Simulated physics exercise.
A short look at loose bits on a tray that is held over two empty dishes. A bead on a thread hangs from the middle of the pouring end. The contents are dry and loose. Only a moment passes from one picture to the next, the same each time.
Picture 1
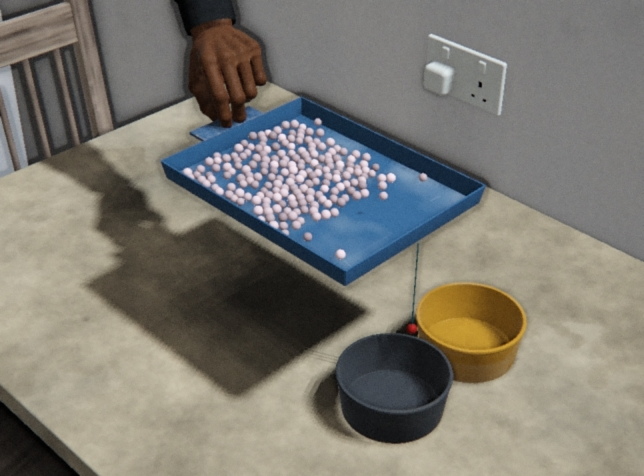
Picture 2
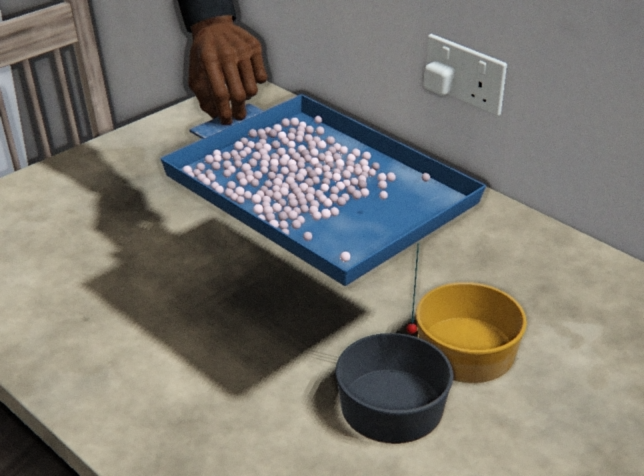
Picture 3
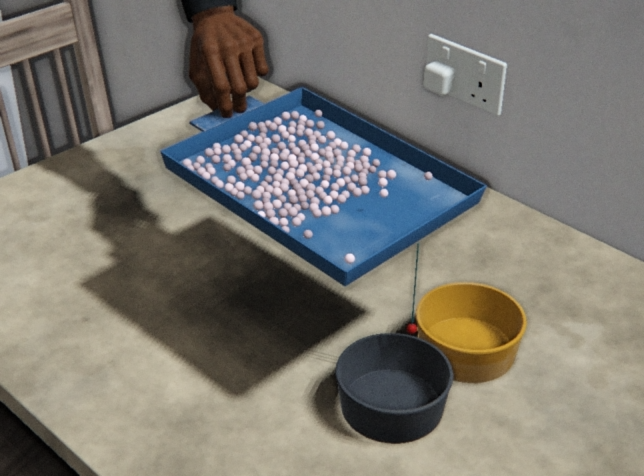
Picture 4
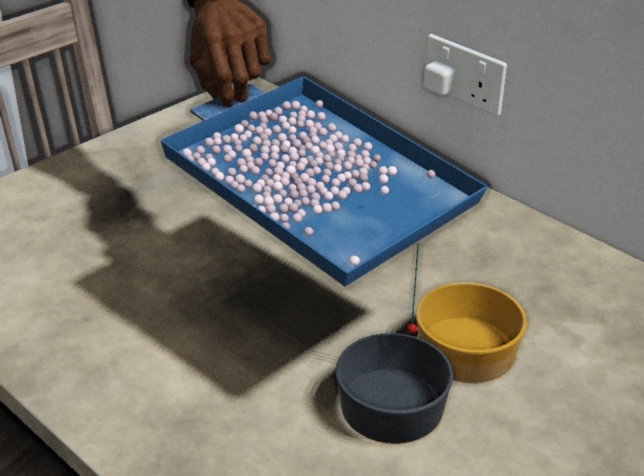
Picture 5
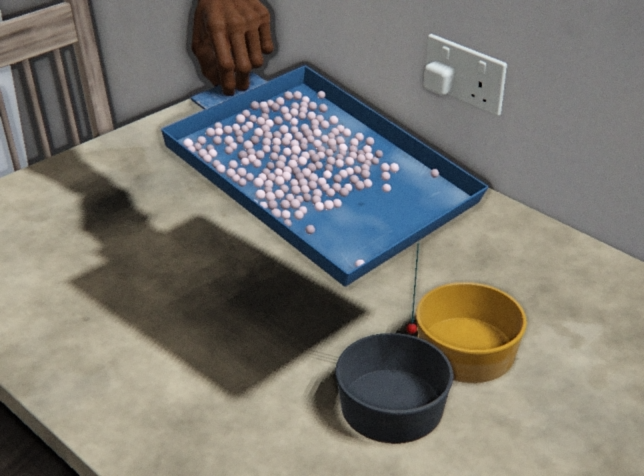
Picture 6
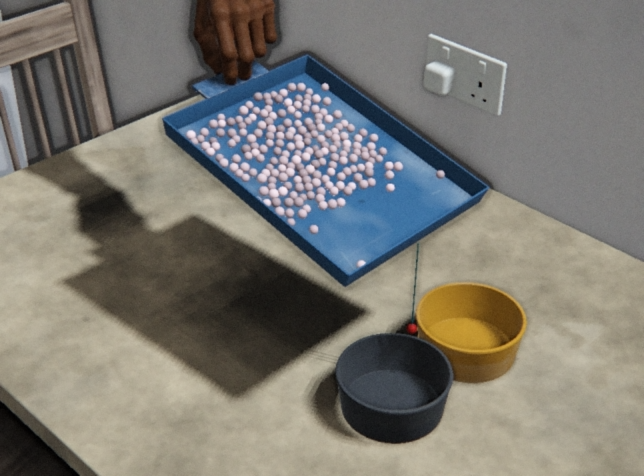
A blue tray scattered with small pale pink balls is held by a hand above a mottled beige table, seen from above at an angle. A dark grey dish on the left and a yellow one on the right sit empty near a red bead on a thread, with a wall socket behind. The hand slowly raises the handle end, tilting the tray slightly, and some balls roll down it.
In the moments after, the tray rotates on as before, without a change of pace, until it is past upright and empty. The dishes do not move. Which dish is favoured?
The left-hand one ends fuller.
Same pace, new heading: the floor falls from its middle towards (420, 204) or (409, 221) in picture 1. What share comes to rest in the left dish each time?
Near 0 % and 10 %.
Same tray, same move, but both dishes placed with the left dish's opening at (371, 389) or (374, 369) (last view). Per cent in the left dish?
In turn 40 and 30 in a hundred.
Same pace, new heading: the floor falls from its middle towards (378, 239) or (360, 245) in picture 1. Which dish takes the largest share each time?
The first try: The left one. The second: The left one.
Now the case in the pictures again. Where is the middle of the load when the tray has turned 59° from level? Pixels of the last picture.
Around (405, 230).
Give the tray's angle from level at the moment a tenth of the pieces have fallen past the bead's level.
At some 90 degrees.
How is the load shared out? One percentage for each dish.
Left dish near 40 in a hundred; right dish near 20.
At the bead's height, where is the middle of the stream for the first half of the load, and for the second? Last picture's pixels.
Around (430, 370) and then (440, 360).
Soon after the last picture, tray tipped steeply; nearly all on the tray; a stray few in the left dish; a stray few in the right dish; a stray few in the air.
A little later, tray tipped right over; about a quarter on the tray; about a quarter in the left dish; a small part in the right dish; a small part outside both; about a third in the air.
Later still, tray tipped past a quarter turn; about half in the left dish; about a quarter in the right dish; about a third outside both.
By the end, tray tipped past a quarter turn; about half in the left dish; about a quarter in the right dish; about a third outside both.
